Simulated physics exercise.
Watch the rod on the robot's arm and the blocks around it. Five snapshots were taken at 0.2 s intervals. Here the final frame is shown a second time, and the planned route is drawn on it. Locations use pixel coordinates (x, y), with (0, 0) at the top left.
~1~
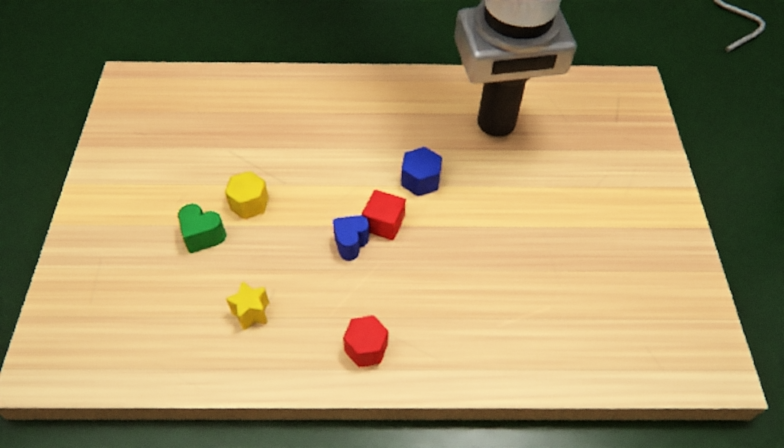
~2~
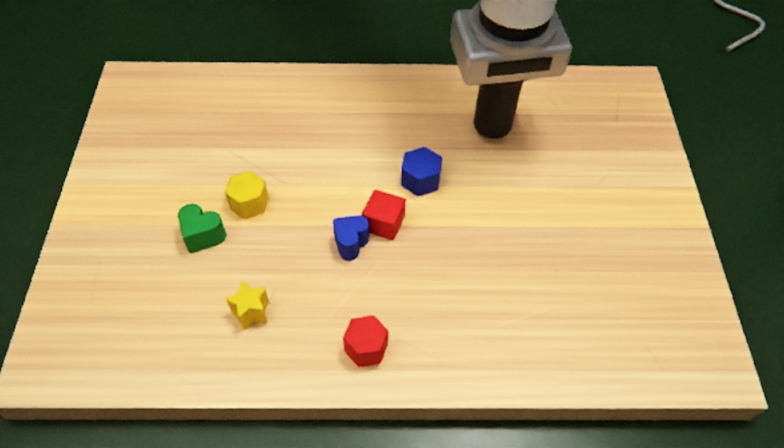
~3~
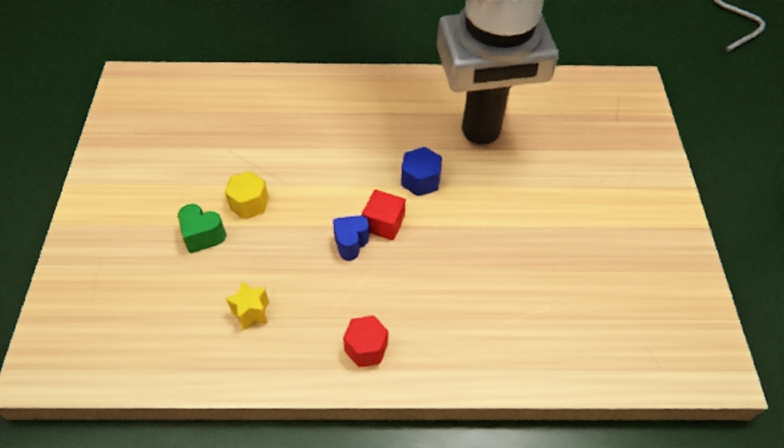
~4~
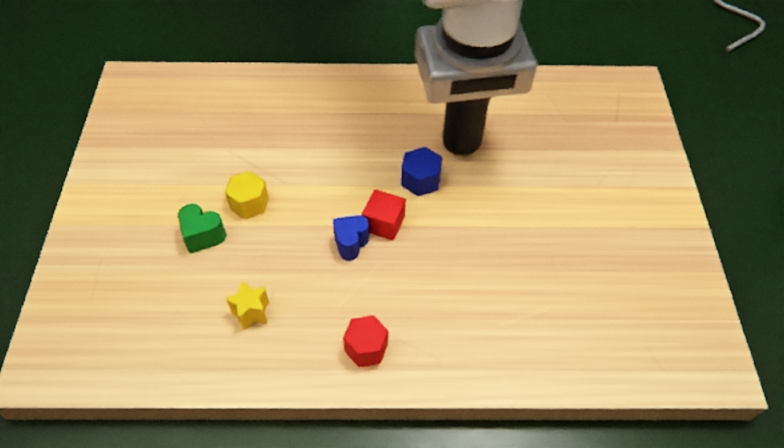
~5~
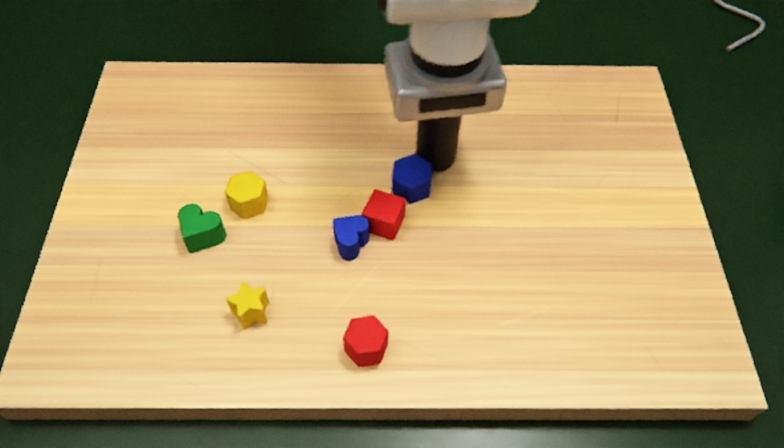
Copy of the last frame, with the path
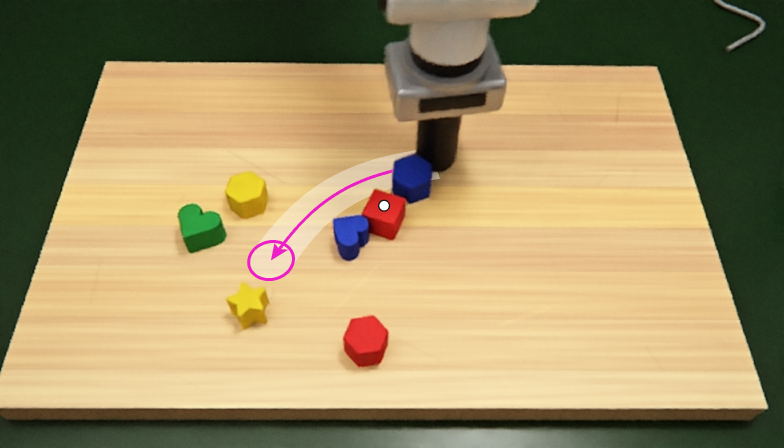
On a wooden board, a robot arm's rod moves left and nudges the blue hexagon.
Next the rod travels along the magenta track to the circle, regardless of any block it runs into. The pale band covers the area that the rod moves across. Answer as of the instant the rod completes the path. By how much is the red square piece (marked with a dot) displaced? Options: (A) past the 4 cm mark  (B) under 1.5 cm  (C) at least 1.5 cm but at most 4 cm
My pick is C.
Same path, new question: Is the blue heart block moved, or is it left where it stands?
The blue heart block changes place.
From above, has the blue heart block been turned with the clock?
My answer is yes.
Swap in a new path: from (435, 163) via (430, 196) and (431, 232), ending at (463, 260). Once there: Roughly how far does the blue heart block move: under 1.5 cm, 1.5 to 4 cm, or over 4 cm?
Its displacement is between 1.5 and 4 cm.
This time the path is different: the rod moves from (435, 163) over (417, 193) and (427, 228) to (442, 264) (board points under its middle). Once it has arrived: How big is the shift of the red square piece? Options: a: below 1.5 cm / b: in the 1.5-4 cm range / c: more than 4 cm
I choose c.
The drawn path runs from (435, 163) by way of (371, 178) and (315, 210) to (271, 260); the dot is on the red square piece.
The first path, step by step. One third of the way, rod (370, 172); blue heart block (343, 240), turned 40° clockwise; red square piece (379, 224), turned 35° anticlockwise; blue hexagon (377, 193), turned 45° anticlockwise.
Two thirds of the way, rod (314, 205); blue heart block (343, 240), turned 40° clockwise; red square piece (381, 229), turned 40° anticlockwise; blue hexagon (371, 198), turned 65° anticlockwise.
At the end, rod (270, 255); yellow hexagon not moved; blue heart block (343, 240), turned 40° clockwise; red square piece (381, 229), turned 40° anticlockwise; blue hexagon (371, 198), turned 65° anticlockwise.
